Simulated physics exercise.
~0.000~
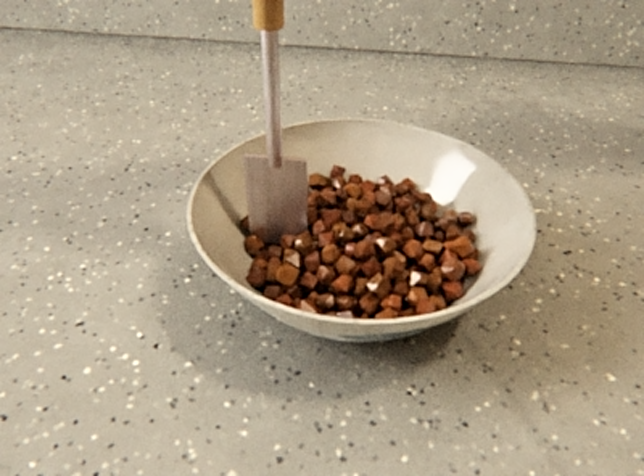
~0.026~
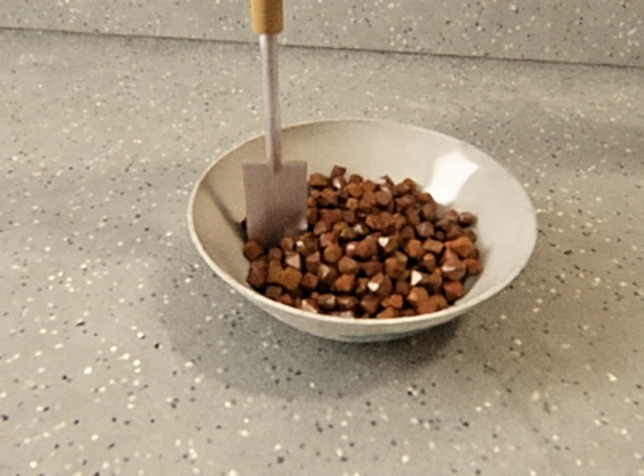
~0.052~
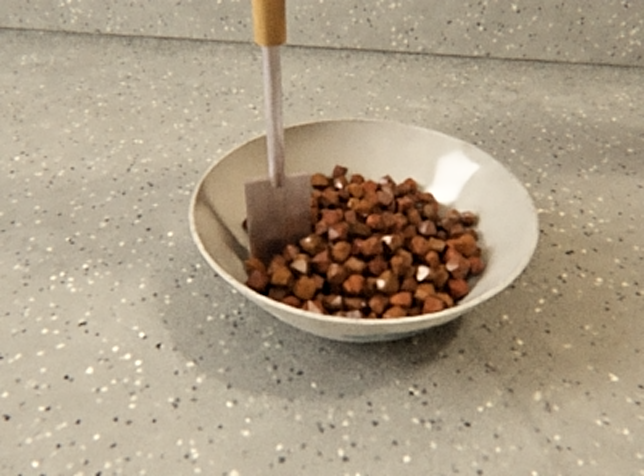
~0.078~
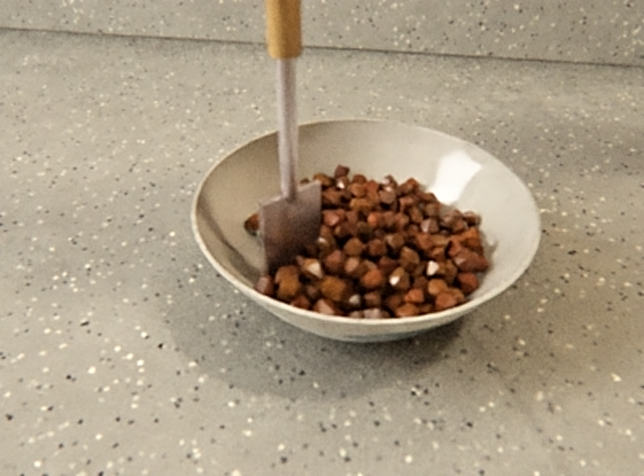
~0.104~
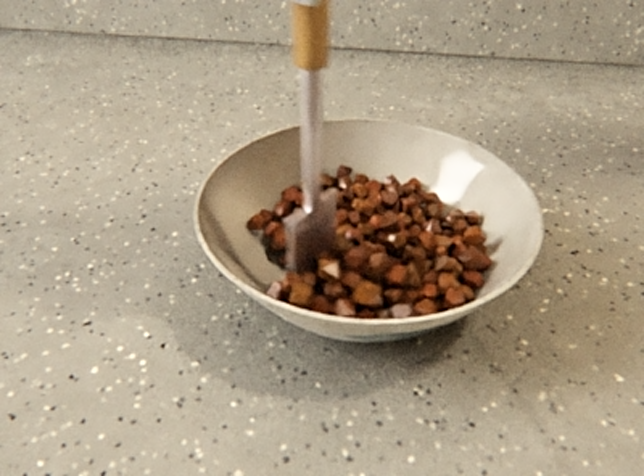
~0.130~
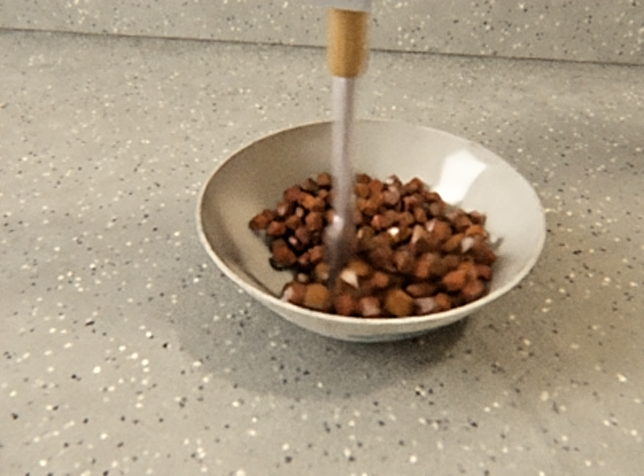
A speckled grey countertop with a low seam running along the back is seen from above at an angle, in a fixed view. A wide, pale off-white bowl near the middle holds a heap of reddish-brown chunky pellets, with an upright grey paddle on a tan handle at its left side. The paddle dips slightly, then sweeps toward the viewer and rightward through the pellets, turning edge-on and pushing them aside.
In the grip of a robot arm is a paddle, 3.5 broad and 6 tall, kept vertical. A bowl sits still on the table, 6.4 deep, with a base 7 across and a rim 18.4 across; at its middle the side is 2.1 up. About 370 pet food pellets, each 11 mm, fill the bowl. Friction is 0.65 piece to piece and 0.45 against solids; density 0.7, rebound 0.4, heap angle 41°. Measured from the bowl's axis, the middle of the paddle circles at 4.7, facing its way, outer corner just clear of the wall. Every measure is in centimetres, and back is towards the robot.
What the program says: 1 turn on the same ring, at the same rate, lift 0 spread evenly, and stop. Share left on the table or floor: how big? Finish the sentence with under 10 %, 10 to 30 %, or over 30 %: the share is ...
The share is 10 to 30 %.
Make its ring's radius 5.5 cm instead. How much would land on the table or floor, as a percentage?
Then some 15 percent.
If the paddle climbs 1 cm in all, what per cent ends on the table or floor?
20 per cent, roughly.
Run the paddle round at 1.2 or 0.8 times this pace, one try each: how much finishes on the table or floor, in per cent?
Roughly 25 and 15 per cent.
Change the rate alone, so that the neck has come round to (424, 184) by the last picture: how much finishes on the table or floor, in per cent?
I'd say near 35 per cent.
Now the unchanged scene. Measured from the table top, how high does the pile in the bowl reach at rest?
It reaches some 7.5 cm above the table.
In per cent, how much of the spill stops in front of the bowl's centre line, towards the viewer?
Result: Roughly 20 %.
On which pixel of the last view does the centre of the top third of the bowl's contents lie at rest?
(296, 261).
After 0.28 s, 186° round, highest piece 10 above the table; 356 in the bowl, 1 on the table or floor, 14 in flight or on the tool.
After 0.43 s, 292° round, highest piece 11 above the table; 318 in the bowl, 26 on the table or floor, 27 in flight or on the tool.
After 0.70 s, 0° round, highest piece 7 above the table; 296 in the bowl, 74 on the table or floor, 1 in flight or on the tool.
After 1.40 s, 0° round, highest piece 7 above the table; 296 in the bowl, 75 on the table or floor.
In the end, 296 in the bowl, 75 on the table or floor. That is 20 % on the table or floor.
